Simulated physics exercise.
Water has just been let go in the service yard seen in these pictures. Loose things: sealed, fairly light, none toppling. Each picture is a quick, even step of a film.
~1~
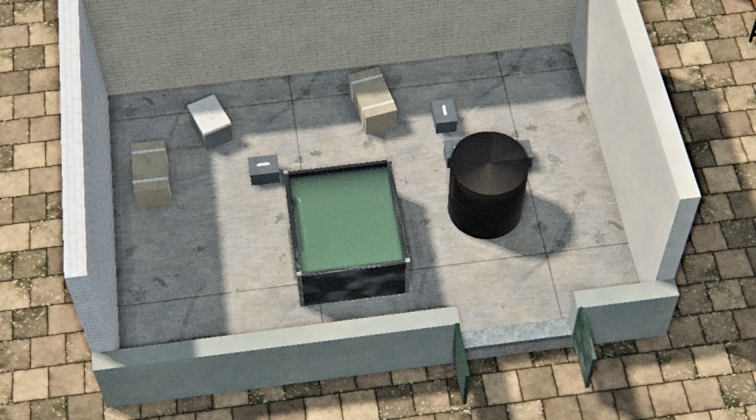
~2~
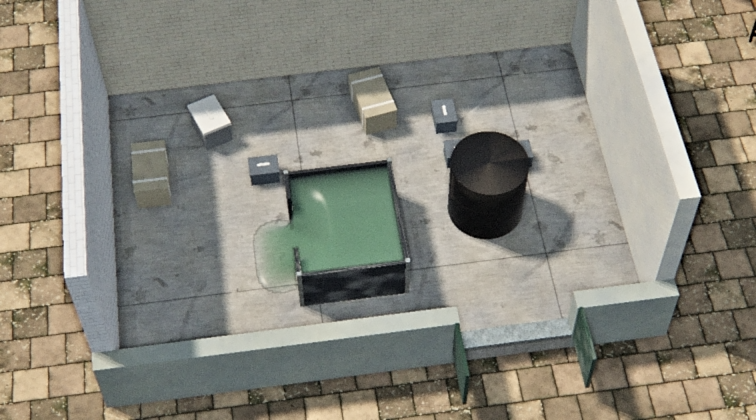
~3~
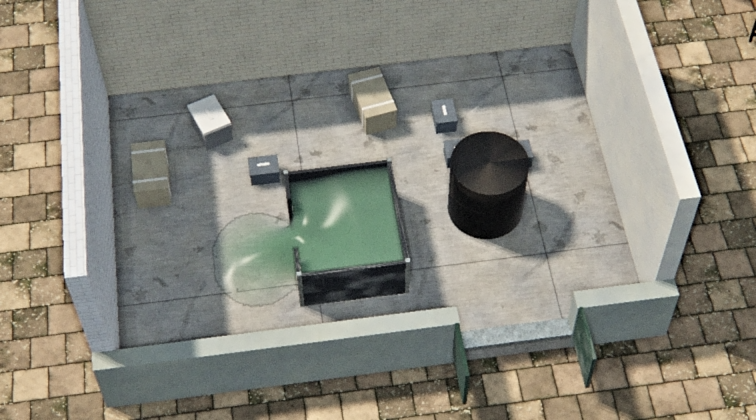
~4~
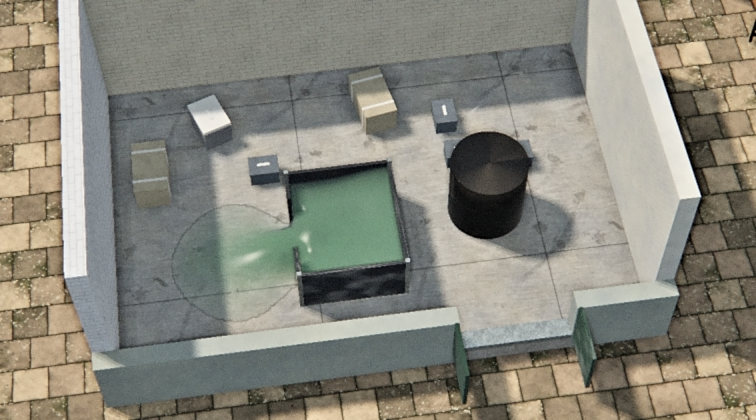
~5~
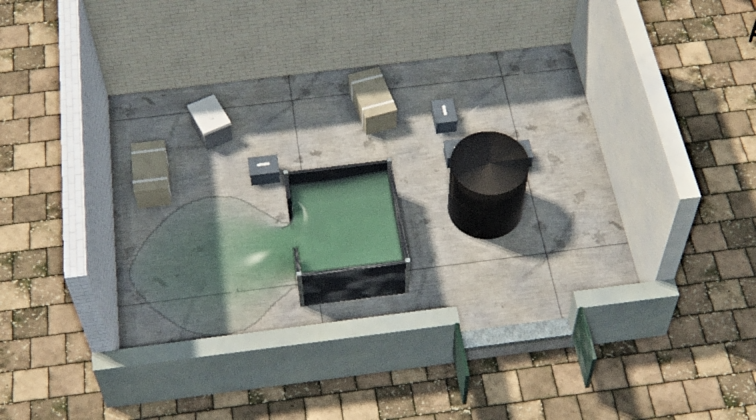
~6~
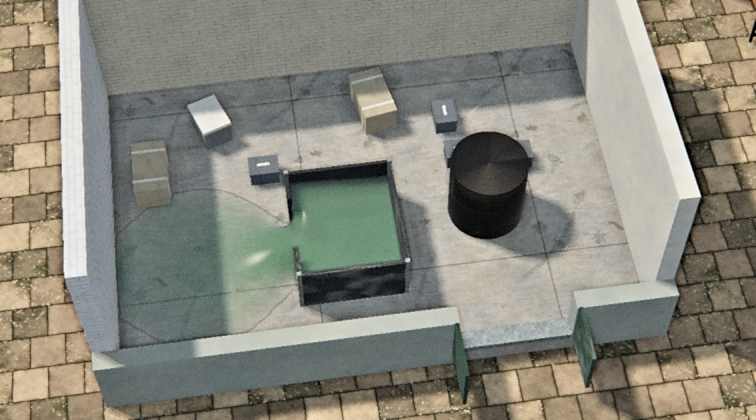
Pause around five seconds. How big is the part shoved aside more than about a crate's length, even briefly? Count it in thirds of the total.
Out of the total, under one third.
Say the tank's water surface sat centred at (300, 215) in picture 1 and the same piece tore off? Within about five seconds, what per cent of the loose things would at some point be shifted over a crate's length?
By my reckoning, about 40 per cent.
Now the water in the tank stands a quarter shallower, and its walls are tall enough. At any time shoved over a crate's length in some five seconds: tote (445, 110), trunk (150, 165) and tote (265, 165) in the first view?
Not beyond that, then beyond that, then not beyond that.
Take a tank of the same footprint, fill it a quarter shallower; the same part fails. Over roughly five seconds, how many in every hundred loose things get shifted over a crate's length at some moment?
Something like 10 percent.
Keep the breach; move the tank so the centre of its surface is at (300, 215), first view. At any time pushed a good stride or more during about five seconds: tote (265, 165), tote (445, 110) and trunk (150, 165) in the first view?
Taking them in order, fell short, fell short, went past that.
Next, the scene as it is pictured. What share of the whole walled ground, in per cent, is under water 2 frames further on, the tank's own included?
25 in a hundred, roughly.
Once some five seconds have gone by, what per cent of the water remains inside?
100 %.
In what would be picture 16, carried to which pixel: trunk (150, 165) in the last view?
(132, 118).
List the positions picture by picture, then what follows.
The first picture shows a tote at (460, 148), on the bottom; a tote at (445, 111) rests on the ground; 0 of 7 have shifted.
The second picture shows a tote at (460, 148) rests on the ground; a tote at (445, 111) rests on the ground; 0 of 7 have shifted.
The third picture shows a tote at (460, 148) rests on the ground; a tote at (445, 111), on the bottom; 0 of 7 have shifted.
The fourth picture shows a tote at (460, 148) rests on the ground; a tote at (445, 111), on the bottom; 0 of 7 have shifted.
The fifth picture shows a tote at (460, 148), on the bottom; a tote at (445, 111) rests on the ground; 0 of 7 have shifted.
The sixth picture shows a tote at (460, 148) rests on the ground; a tote at (445, 111), on the bottom; 0 of 7 have shifted.
A moment on, 0 of 7 are well off their spots; 0 afloat.
Next, 1 of 7 are well off their spots; 1 afloat.
Later, 1 of 7 are well off their spots; 1 afloat.
In the end, 2 of 7 are well off their spots, and 2 have been at some point; 1 afloat.
